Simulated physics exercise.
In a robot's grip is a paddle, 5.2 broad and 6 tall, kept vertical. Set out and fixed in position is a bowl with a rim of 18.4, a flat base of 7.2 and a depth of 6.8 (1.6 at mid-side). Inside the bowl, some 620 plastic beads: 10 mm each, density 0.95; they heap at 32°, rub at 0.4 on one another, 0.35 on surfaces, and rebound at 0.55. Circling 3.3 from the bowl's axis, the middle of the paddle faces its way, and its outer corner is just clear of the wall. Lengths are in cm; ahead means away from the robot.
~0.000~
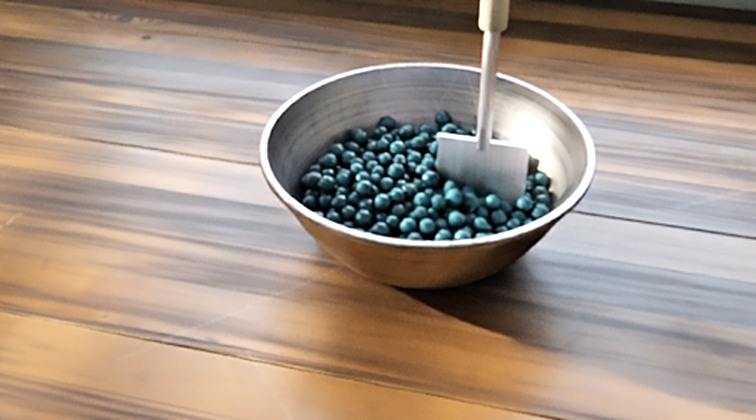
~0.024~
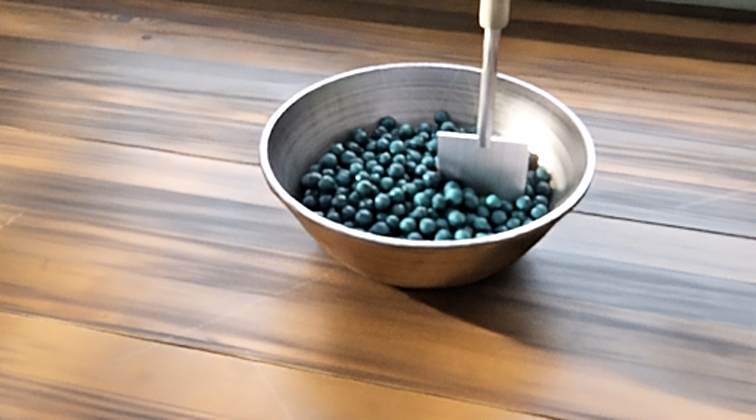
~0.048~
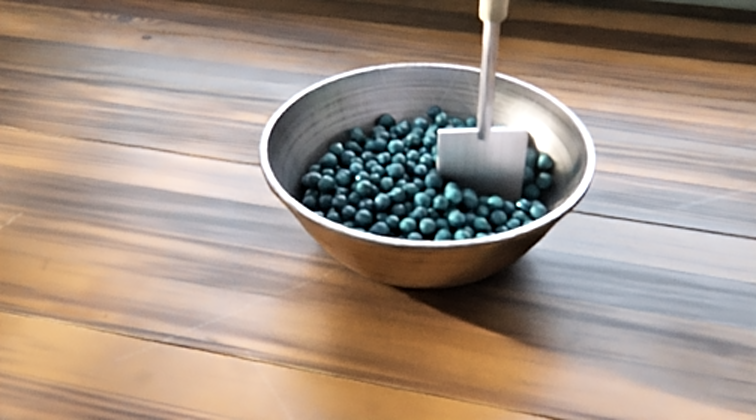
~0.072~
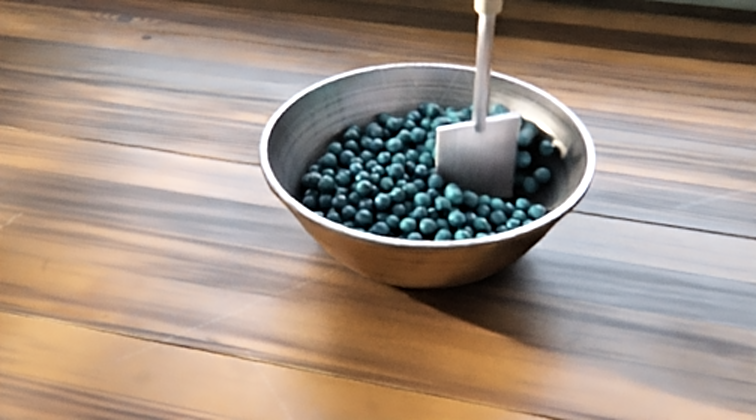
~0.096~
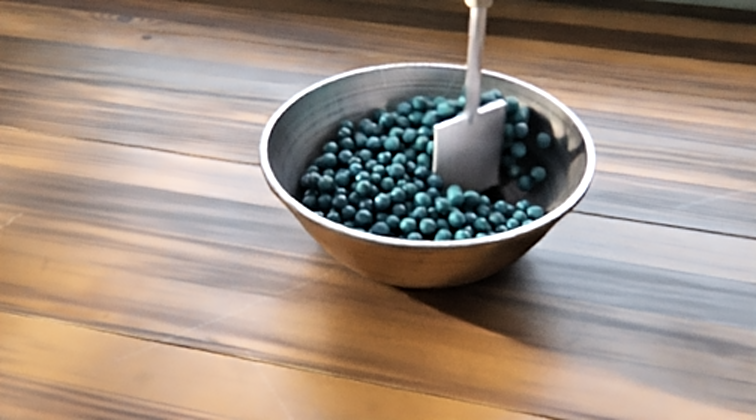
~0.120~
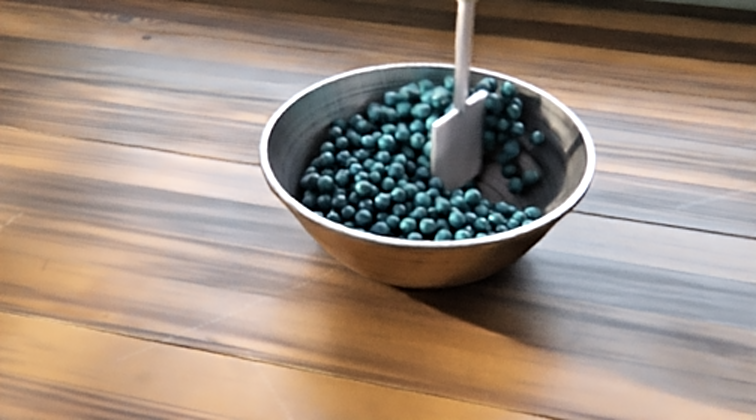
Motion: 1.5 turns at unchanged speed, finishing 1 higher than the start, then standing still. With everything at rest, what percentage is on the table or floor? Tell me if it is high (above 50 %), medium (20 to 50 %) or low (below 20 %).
It is low, below 20 %.
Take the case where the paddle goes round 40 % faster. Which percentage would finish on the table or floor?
Near 30 in a hundred, it would be.
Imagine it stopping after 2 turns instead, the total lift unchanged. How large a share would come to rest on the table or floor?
Estimate: Near 15 %.
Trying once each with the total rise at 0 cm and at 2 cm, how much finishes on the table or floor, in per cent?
I'd say some 15 per cent, and some 10 per cent.
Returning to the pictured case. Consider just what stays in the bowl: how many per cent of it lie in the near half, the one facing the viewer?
Close to 55 in a hundred.
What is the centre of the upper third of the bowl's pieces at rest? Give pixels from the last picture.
Near (363, 186).
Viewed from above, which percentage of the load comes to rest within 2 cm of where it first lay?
Estimate: 5 per cent.
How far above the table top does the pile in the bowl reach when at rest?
7.0 cm, roughly.
After 0.41 s, 250° round, highest piece 9 above the table; 578 in the bowl, 22 on the table or floor, 15 in flight or on the tool.
After 0.69 s, 75° round, highest piece 9 above the table; 547 in the bowl, 65 on the table or floor, 3 in flight or on the tool.
After 1.03 s, 180° round, highest piece 7 above the table; 540 in the bowl, 75 on the table or floor.
After 1.73 s, 180° round, highest piece 7 above the table; 540 in the bowl, 75 on the table or floor.
At rest, 540 in the bowl, 75 on the table or floor. That is 12 % on the table or floor.
